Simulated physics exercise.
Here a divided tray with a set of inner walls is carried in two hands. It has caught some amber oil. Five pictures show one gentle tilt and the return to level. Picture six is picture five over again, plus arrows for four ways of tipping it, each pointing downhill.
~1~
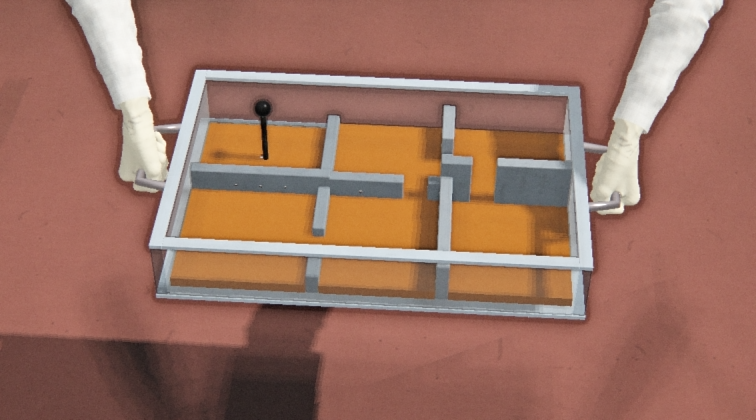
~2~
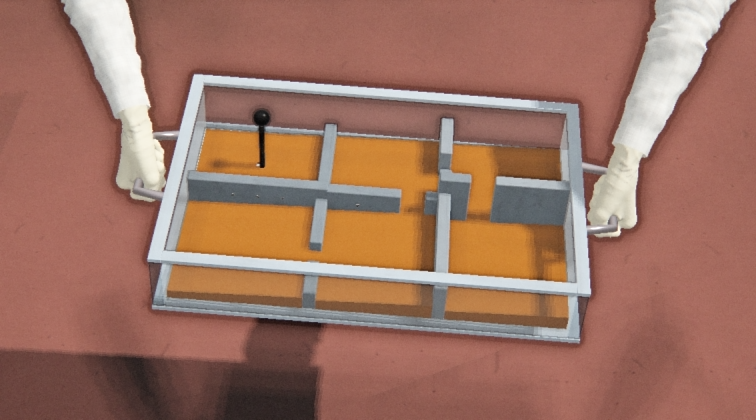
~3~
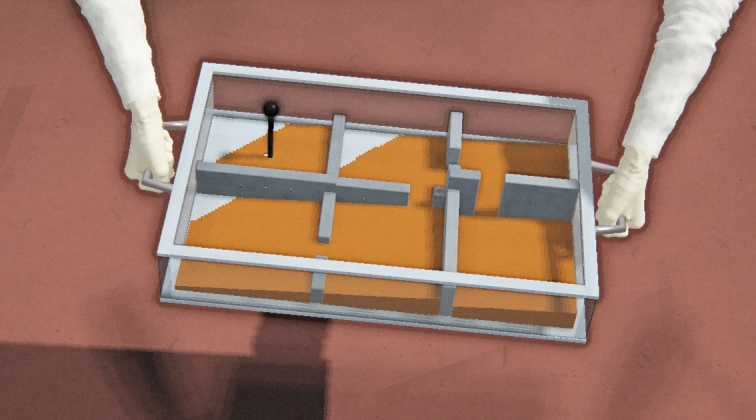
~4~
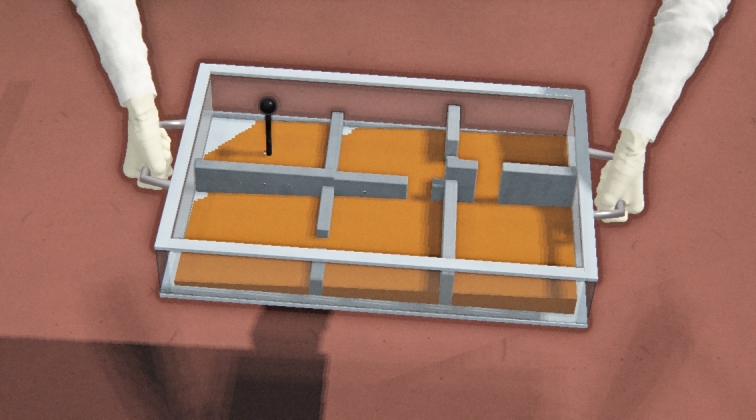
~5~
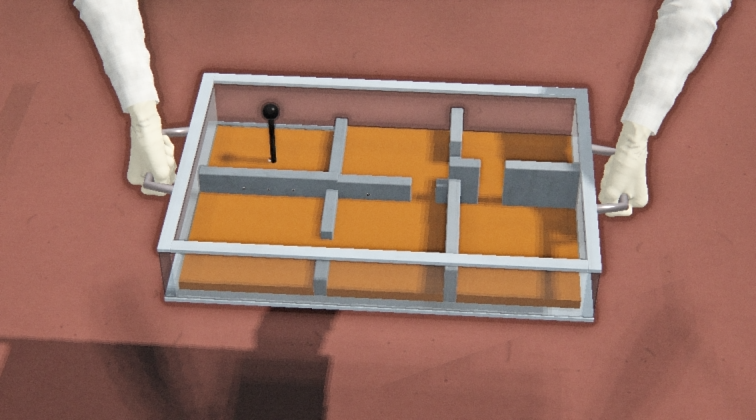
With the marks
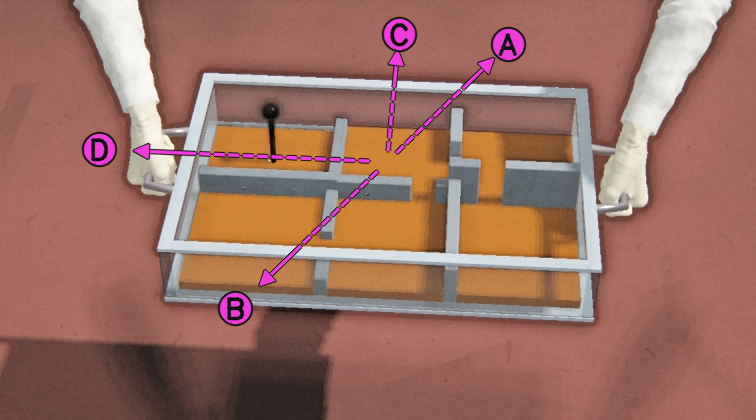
Amber liquid in a divided tray drawing away from the back left as two gloved hands tilt it, then spreading back as they level it.
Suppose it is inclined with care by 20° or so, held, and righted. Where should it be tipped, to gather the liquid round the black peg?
D works best here.
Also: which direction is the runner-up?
C it is.
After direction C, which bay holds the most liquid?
It is the back left one.
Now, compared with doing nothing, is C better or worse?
It is better.
On the marked copy, A ends at (490, 62); B ends at (263, 281); C ends at (397, 55); D ends at (139, 151).
If A is chosen, about 5 % of the liquid ends in the peg's bay; nothing spills.
If B is chosen, about 7 % of the liquid ends in the peg's bay; nothing spills.
If C is chosen, about 30 % of the liquid ends in the peg's bay; nothing spills.
If D is chosen, about 39 % of the liquid ends in the peg's bay; nothing spills.
